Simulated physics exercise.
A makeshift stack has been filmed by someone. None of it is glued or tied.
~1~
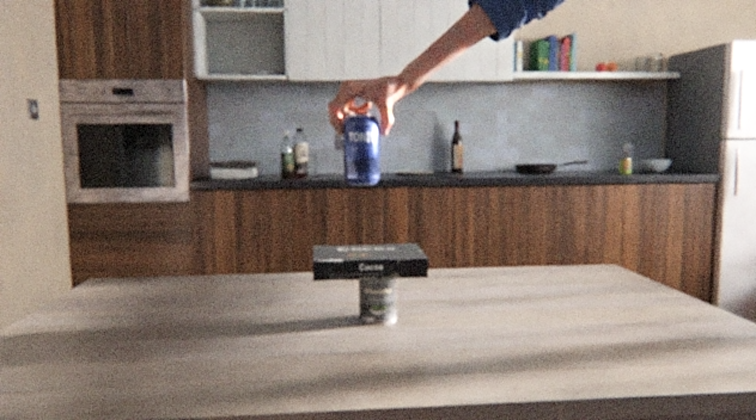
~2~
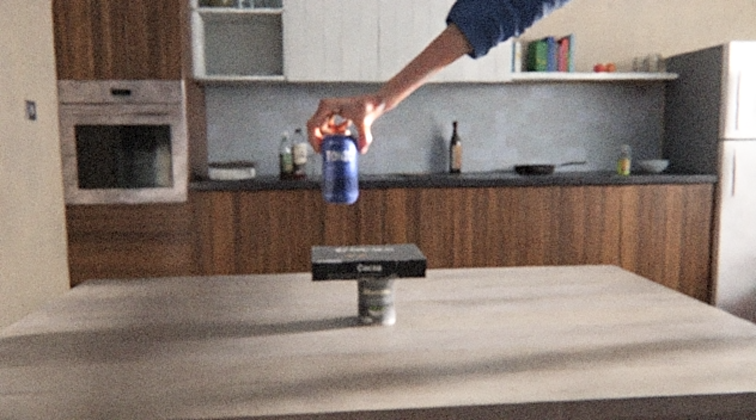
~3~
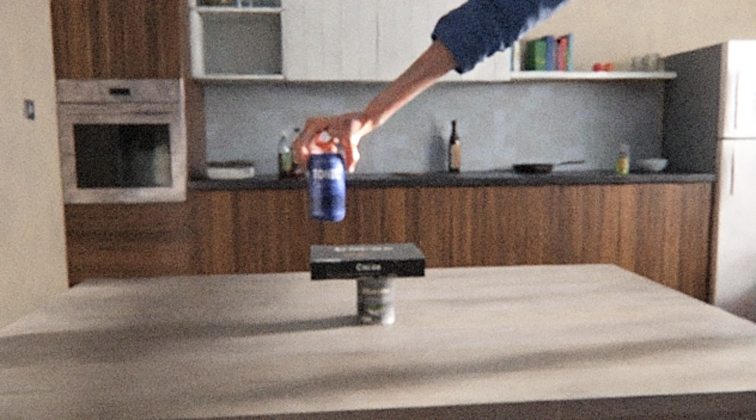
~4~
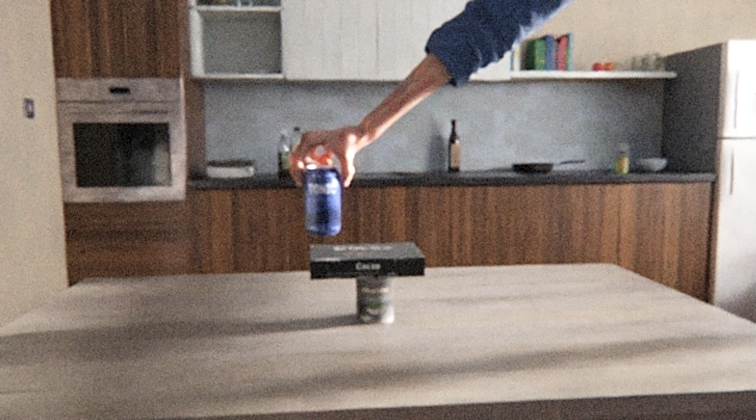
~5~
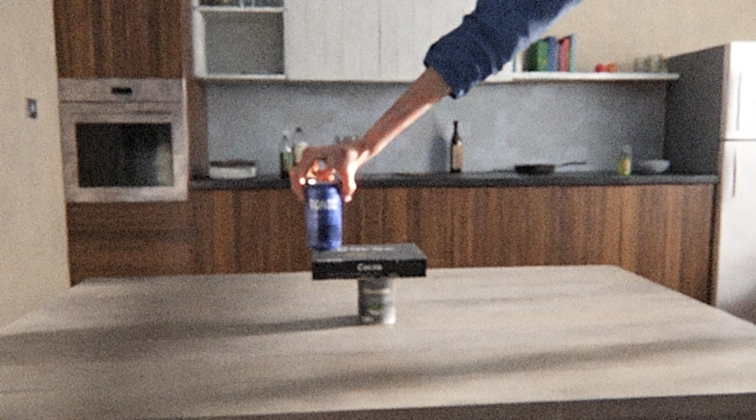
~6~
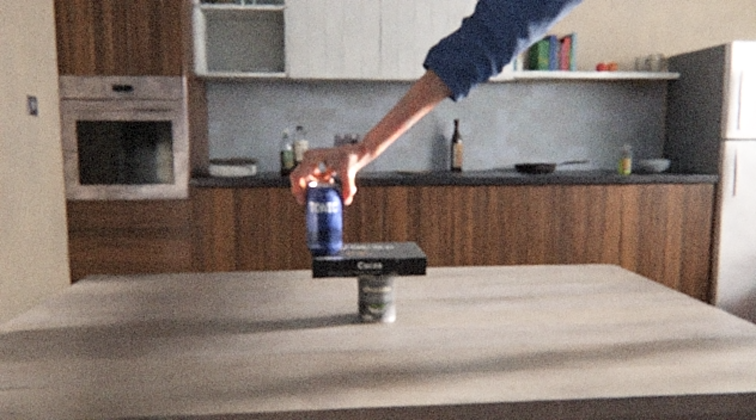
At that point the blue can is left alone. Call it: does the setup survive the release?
It gives way.
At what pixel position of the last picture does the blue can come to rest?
End spot: Near (253, 310).
Then, 0.40 s later than the last frame, blue can now fallen; black packet tilted by 50°.
Then, 0.50 s later than the last frame, black packet tilted by 72°.
Then, 0.70 s later than the last frame, black packet on its side.
Then, 1.10 s later than the last frame, black packet now fallen.
When it is over, fallen, black packet and blue can; grey tin as before. End places, in pixels of the last picture, blue can near (253, 310). The stack gives way.
